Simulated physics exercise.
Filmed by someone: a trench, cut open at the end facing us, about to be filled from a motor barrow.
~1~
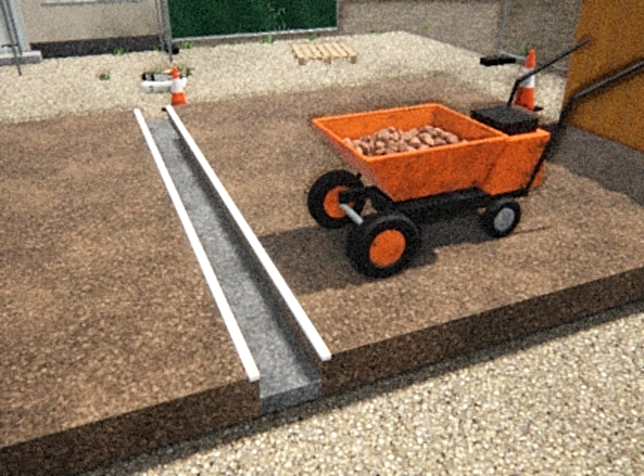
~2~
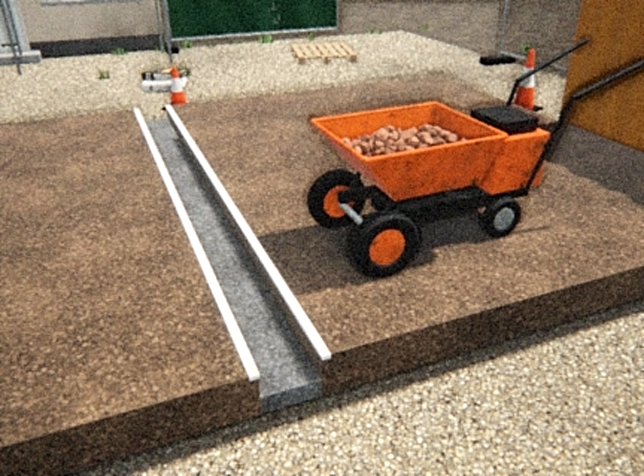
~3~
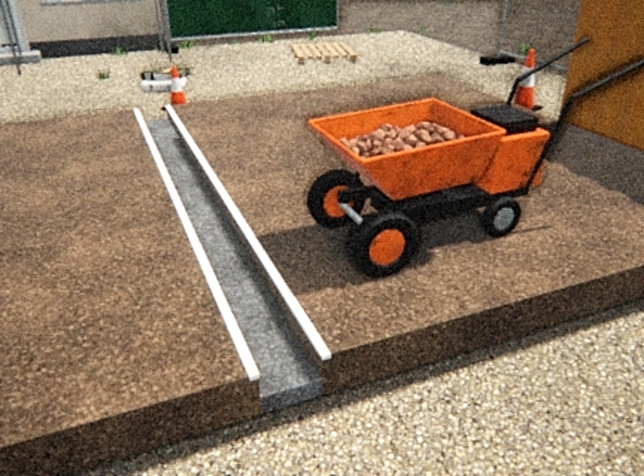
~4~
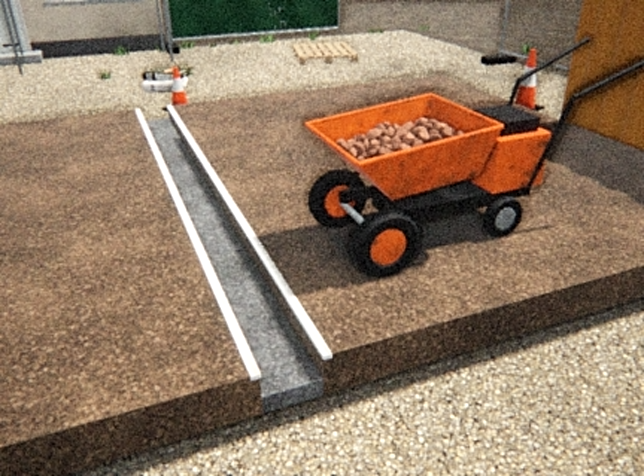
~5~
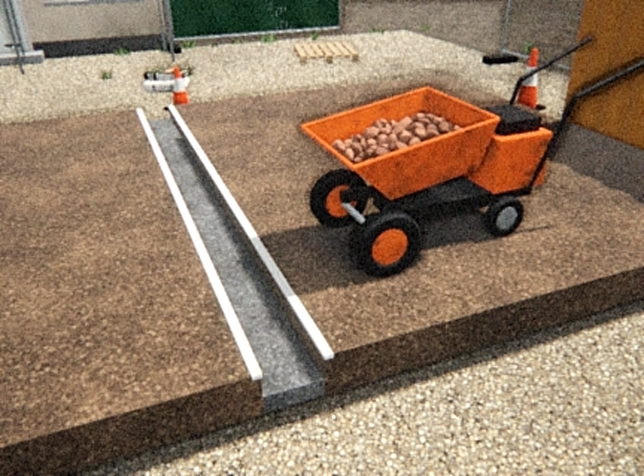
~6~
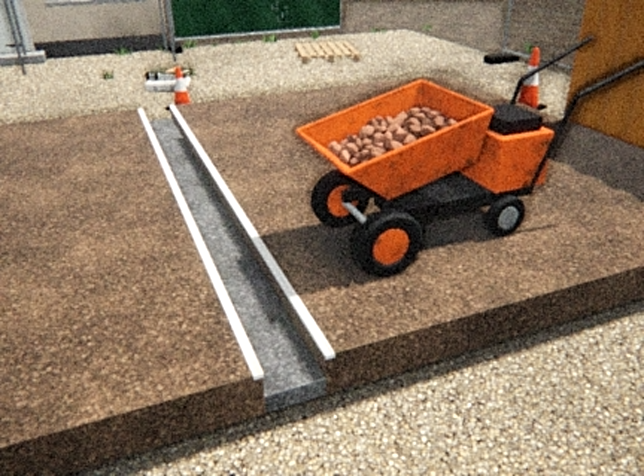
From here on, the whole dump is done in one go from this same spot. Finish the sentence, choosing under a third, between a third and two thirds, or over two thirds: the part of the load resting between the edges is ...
The part between the edges is over two thirds of the load.
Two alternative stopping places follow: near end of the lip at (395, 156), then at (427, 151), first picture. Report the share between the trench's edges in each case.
First some 70, then 30 per cent.
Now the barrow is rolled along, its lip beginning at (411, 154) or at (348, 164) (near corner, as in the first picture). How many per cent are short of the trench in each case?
40 % for the first, 0 % for the second.
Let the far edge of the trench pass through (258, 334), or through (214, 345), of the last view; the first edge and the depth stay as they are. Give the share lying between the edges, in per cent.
Close to 70 per cent in the first, close to 100 per cent in the second.
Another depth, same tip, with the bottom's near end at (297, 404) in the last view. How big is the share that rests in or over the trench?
It comes out near 100 percent.
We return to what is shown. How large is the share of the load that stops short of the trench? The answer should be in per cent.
5 %.
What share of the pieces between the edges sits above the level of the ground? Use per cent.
Estimate: Near 25 in a hundred.
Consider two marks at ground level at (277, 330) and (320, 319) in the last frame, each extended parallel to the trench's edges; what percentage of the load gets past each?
Close to 50 per cent, then close to 100 per cent.
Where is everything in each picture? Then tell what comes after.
Lip of the skip at (367, 161), level; top of the load at (413, 146), lumps of rubble; first edge of the trench at (305, 322); far edge at (238, 339), the trench under half as wide as the skip, and about half as deep as wide, in the first picture.
Lip of the skip at (365, 161), level; top of the load at (421, 150), in the second picture.
Lip of the skip at (362, 162), tipped barely; top of the load at (419, 148), in the third picture.
Lip of the skip at (358, 164), tipped barely; top of the load at (428, 141), in the fourth picture.
Lip of the skip at (353, 168), tipped a little; top of the load at (426, 137), in the fifth picture.
Lip of the skip at (347, 173), tipped a little; top of the load at (434, 129); first edge of the trench at (309, 321); far edge at (242, 338), in the sixth picture.
Soon after the last picture, skip tipped steeply; all in the skip.
A little later, skip tipped right over; most in the skip; a stray few short of the trench; a small part in or heaped over the trench; a stray few falling.
Later still, skip tipped right over; a small part in the skip; a stray few short of the trench; most in or heaped over the trench; a small part beyond it.
By the end, skip tipped right over; a small part short of the trench; most in or heaped over the trench; a small part beyond it.
